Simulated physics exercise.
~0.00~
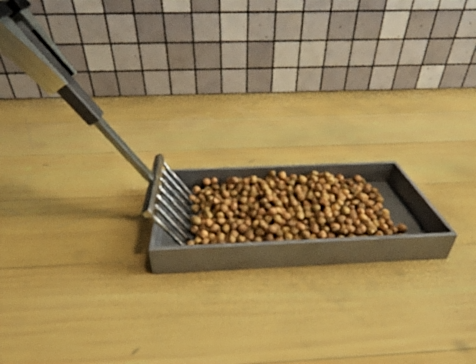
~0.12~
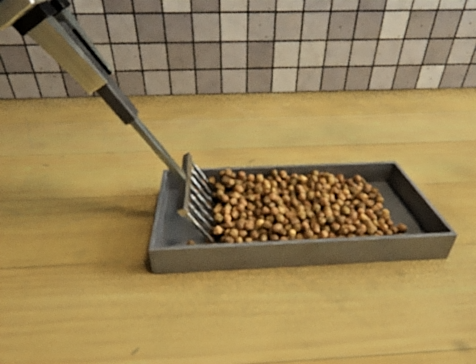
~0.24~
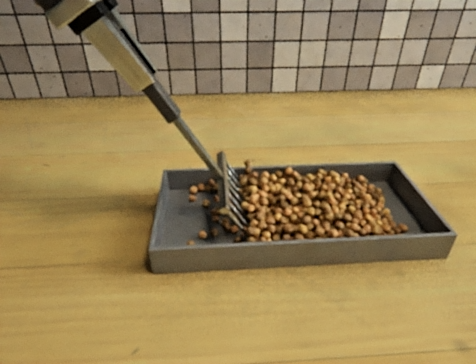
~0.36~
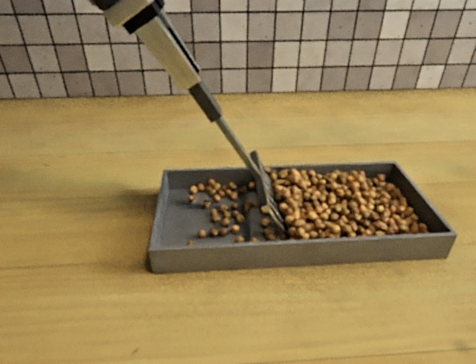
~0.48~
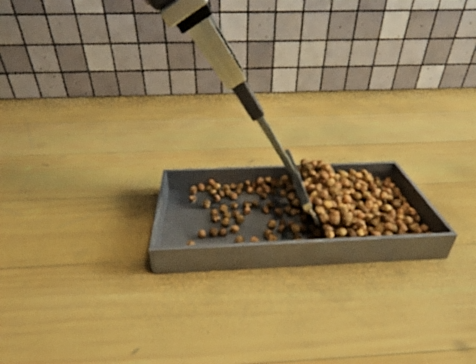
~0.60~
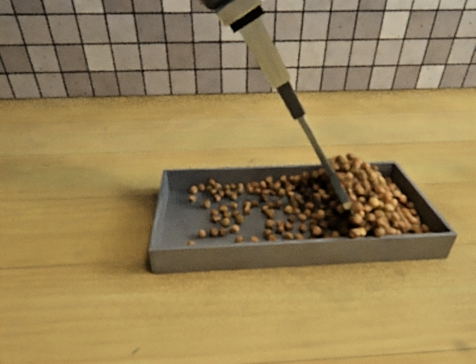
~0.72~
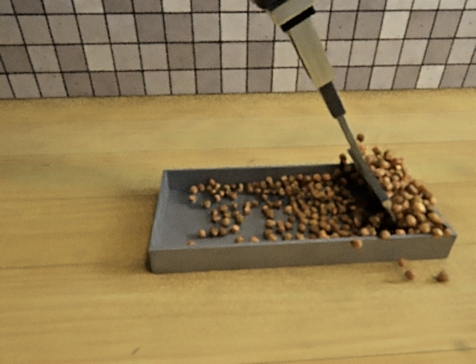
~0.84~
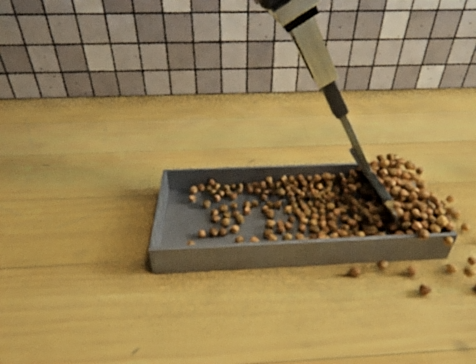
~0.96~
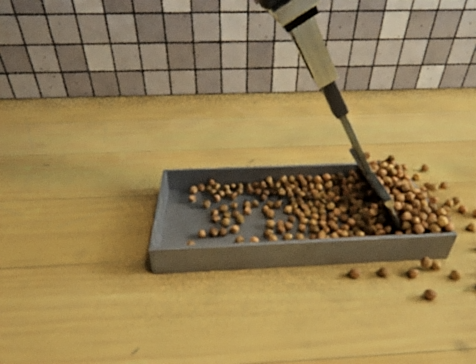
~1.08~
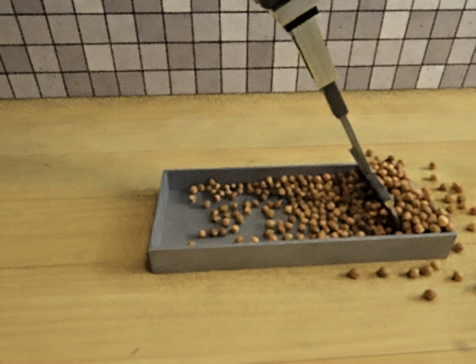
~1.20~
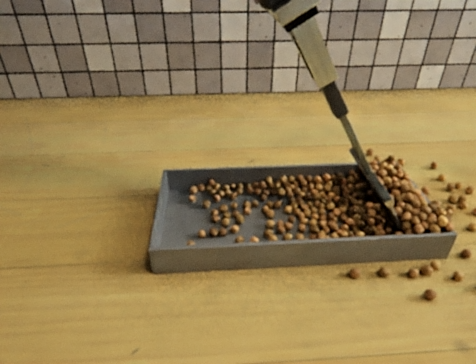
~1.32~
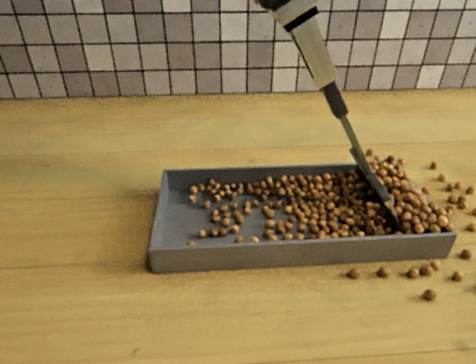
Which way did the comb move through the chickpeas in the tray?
The comb moved to the right, from the left end of the tray toward the right end.
